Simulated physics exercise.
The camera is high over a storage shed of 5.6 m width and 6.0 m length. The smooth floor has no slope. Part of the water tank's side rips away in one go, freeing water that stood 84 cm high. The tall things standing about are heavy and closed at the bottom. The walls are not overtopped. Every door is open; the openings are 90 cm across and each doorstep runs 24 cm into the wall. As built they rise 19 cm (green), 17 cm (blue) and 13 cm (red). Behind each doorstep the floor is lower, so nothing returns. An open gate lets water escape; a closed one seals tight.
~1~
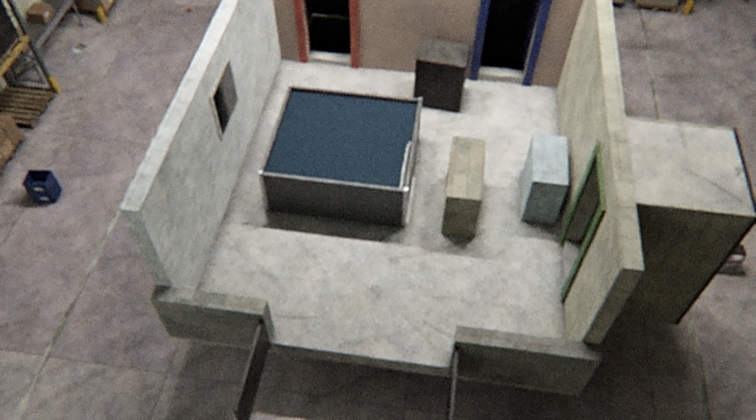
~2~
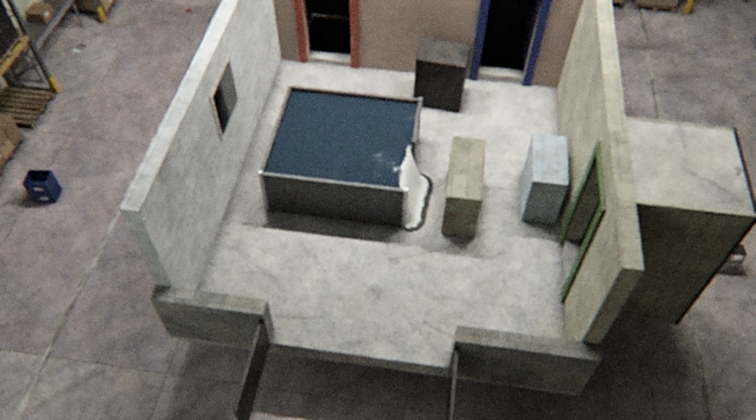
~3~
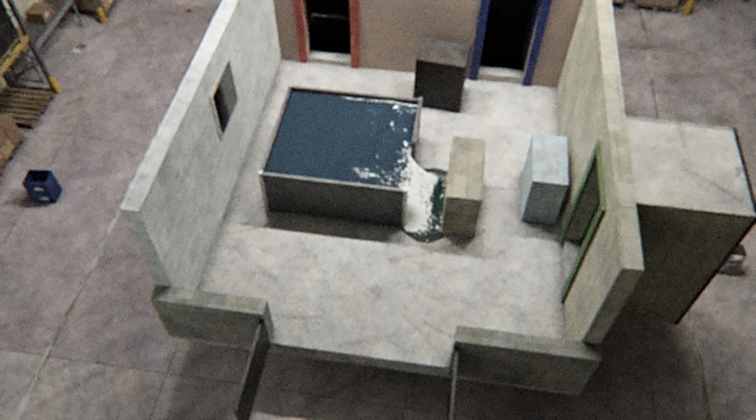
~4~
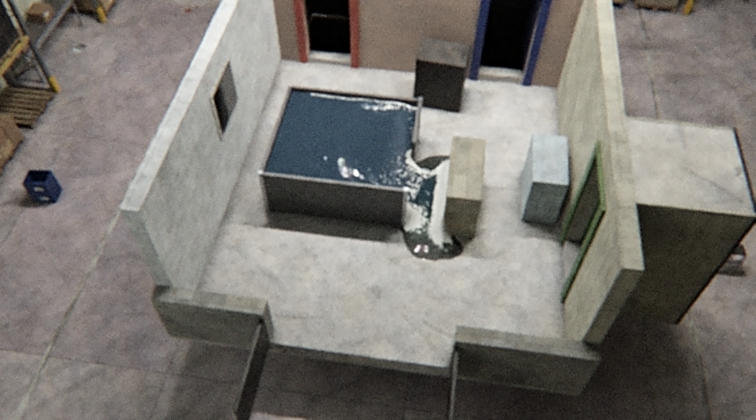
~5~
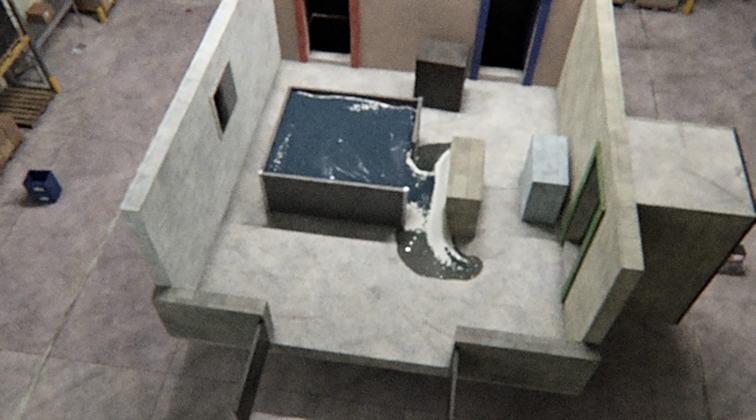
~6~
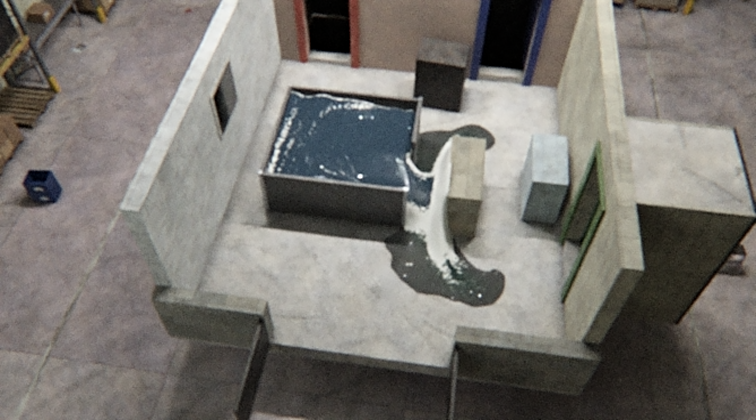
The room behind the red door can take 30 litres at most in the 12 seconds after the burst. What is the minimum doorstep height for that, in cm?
About 8.5 cm.
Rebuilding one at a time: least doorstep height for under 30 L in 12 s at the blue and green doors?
Roughly 14.0 cm at blue and 7.0 cm at green.
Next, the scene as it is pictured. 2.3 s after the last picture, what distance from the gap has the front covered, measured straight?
Some 4.4 m out.
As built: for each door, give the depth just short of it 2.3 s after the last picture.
In cm: Green 9, blue 11, red 6.
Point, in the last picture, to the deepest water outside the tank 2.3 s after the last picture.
Near (433, 203).
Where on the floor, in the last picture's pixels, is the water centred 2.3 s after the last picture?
Near (394, 177).
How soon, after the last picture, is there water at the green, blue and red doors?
Arrival: Green 1.1 s, blue 0.5 s, red 1.5 s.
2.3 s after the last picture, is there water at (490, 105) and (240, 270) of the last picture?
In that order: Wet, not reached.
Then, 0.7 s after the last picture water covers 40 % of the floor, deepest (68 cm) near (433, 203); it has not reached the red door.
Then, 2.3 s after the last picture water covers 70 % of the floor, deepest (40 cm) near (433, 203); 6 cm at the red door, 0 litres in over its 13 cm doorstep.
Then, 11.3 s after the last picture water covers 100 % of the floor, deepest (14 cm) near (444, 115); 10 cm at the red door, 1 litre in over its 13 cm doorstep.
At the red door as built, the water peaked near 14 cm, 8.1 s after the last picture.
With a doorstep of 7 cm, 70 litres would have come in within the 12 s; with 9.5 cm, 19 litres. So under 30 litres takes about 8.5 cm.
